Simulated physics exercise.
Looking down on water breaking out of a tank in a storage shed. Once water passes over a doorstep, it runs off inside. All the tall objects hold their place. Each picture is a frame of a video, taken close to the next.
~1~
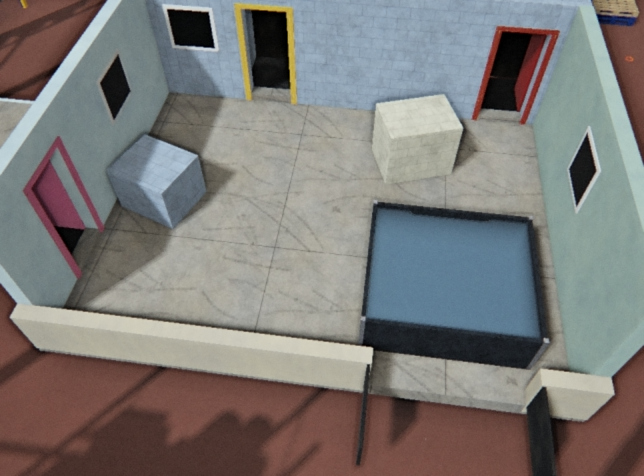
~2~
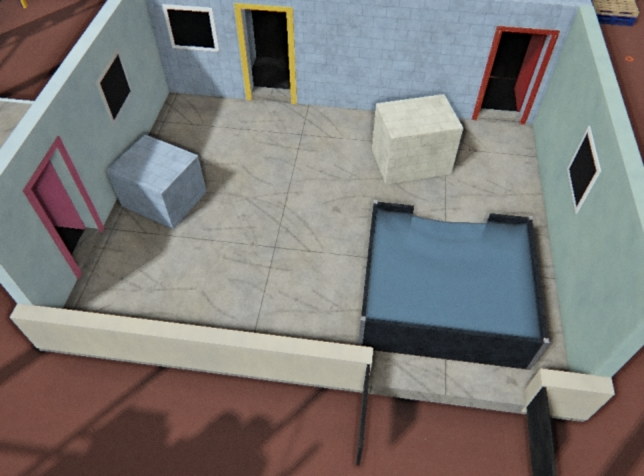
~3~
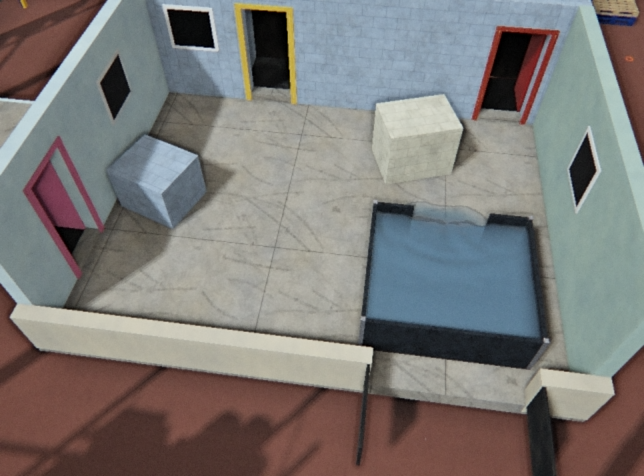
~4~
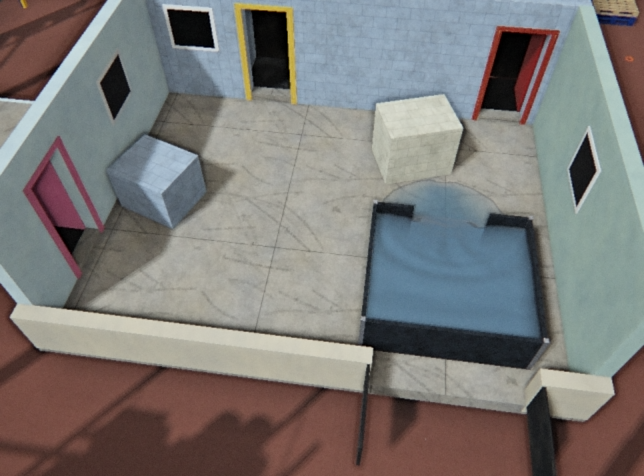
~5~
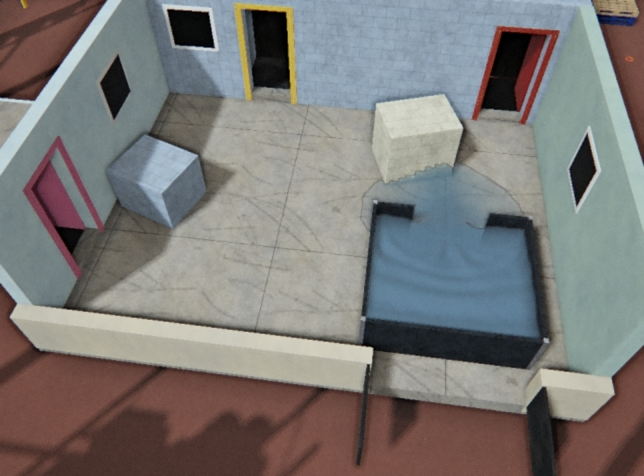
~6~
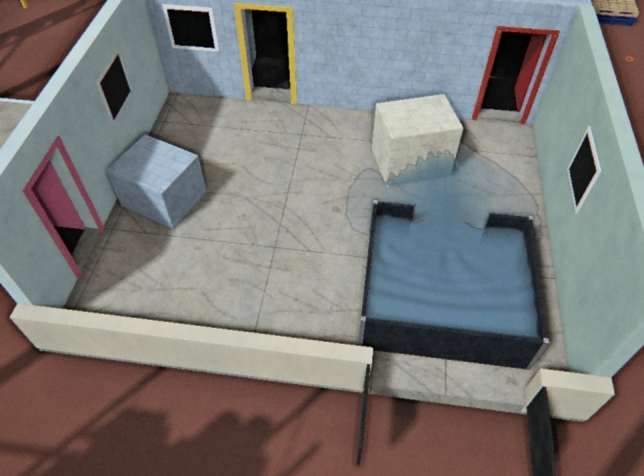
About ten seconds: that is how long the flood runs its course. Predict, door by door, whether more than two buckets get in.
The yellow door gets two buckets or fewer. The red door gets over two buckets. The pink door gets two buckets or fewer.
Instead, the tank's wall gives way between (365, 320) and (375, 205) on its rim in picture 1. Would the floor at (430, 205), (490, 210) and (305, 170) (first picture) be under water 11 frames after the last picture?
Going through them, the first would be still bare, the next still bare and the last submerged.
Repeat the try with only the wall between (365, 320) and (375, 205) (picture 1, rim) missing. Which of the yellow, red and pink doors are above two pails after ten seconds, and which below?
Result - yellow door does not reach it, red door does not reach it, pink door tops the mark.
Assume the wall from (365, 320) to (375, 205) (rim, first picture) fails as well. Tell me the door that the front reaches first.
The pink-painted one.
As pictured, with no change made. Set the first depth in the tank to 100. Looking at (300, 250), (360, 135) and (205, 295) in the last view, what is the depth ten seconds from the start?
In turn 2, 6 and 8 in a hundred.
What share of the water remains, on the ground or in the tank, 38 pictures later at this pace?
88 per cent.
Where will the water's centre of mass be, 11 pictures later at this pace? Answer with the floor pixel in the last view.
At roughly (445, 244).
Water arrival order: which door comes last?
The one in pink.
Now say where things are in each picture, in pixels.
The first picture shows the tank at (452, 269) is whole and still.
In the second picture, water pours out on the tank's far side and has run to a hidden place.
In the third picture, the front is at a hidden place, out from the gap on the tank's far side.
In the fourth picture, water pours out on the tank's far side and has run to (424, 183).
In the fifth picture, the front is at (461, 165), out from the gap on the tank's far side.
In the sixth picture, water pours out on the tank's far side and has run to (460, 145).
A moment on, water covers 20 % of the floor; the yellow door not reached, the red door under two buckets in, the pink door not reached.
Next, water covers 40 % of the floor; the yellow door not reached, the red door far over two buckets in, the pink door not reached.
Then, water covers 75 % of the floor; the yellow door wet at the sill, nothing in, the red door far over two buckets in, the pink door not reached.
Later, water covers 95 % of the floor; the yellow door wet at the sill, nothing in, the red door far over two buckets in, the pink door wet at the sill, nothing in.
In the end, water covers 95 % of the floor; the yellow door wet at the sill, nothing in, the red door far over two buckets in, the pink door under two buckets in.
